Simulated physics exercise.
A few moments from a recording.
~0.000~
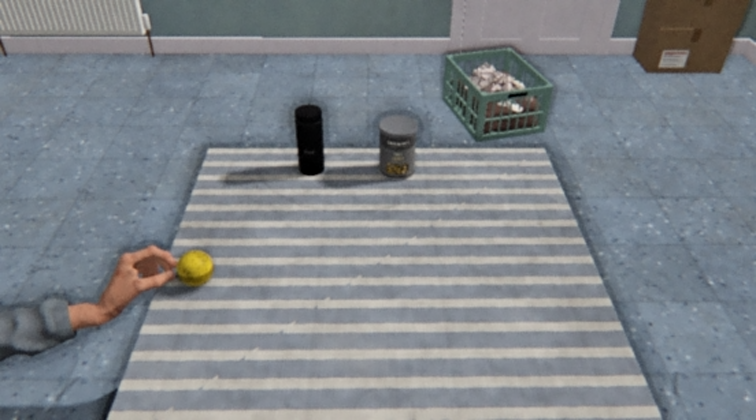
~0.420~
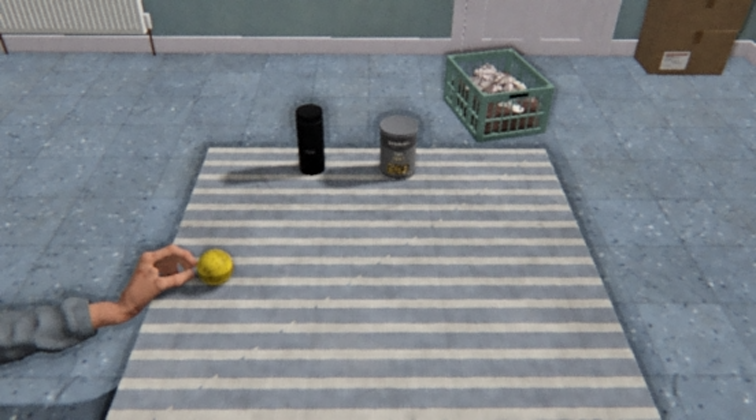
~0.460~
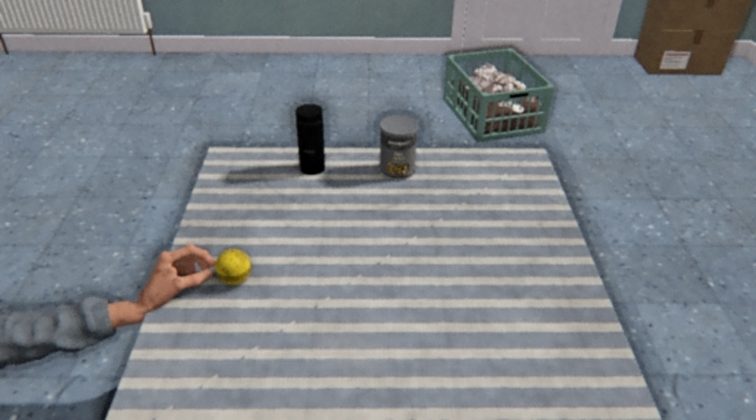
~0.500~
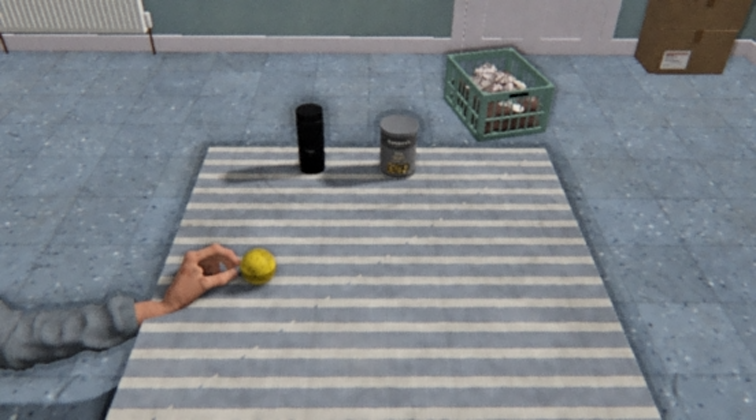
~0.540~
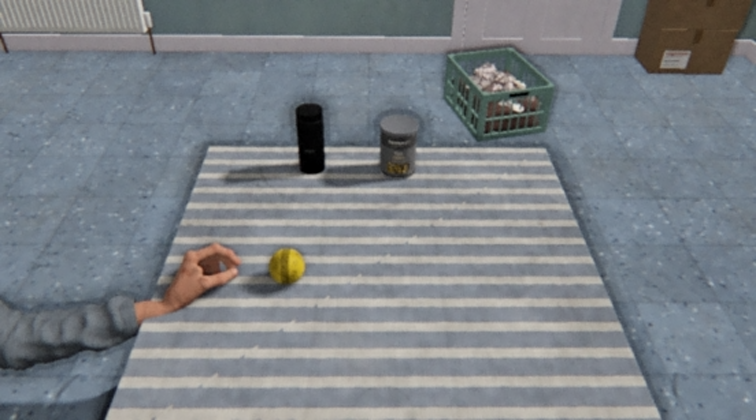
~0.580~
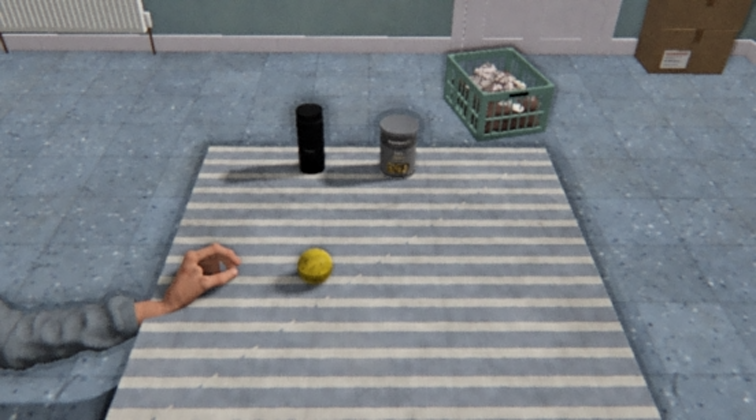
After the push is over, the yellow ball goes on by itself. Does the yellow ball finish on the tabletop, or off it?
The yellow ball finishes off the table.
After 0.78 s, yellow ball rolled well along near (451, 266).
After 0.98 s, yellow ball rolled well along near (577, 267).
After 1.28 s, yellow ball now off the table.
After 1.48 s, things are still on the move.
By the end (1.6 s), off the table, yellow ball.
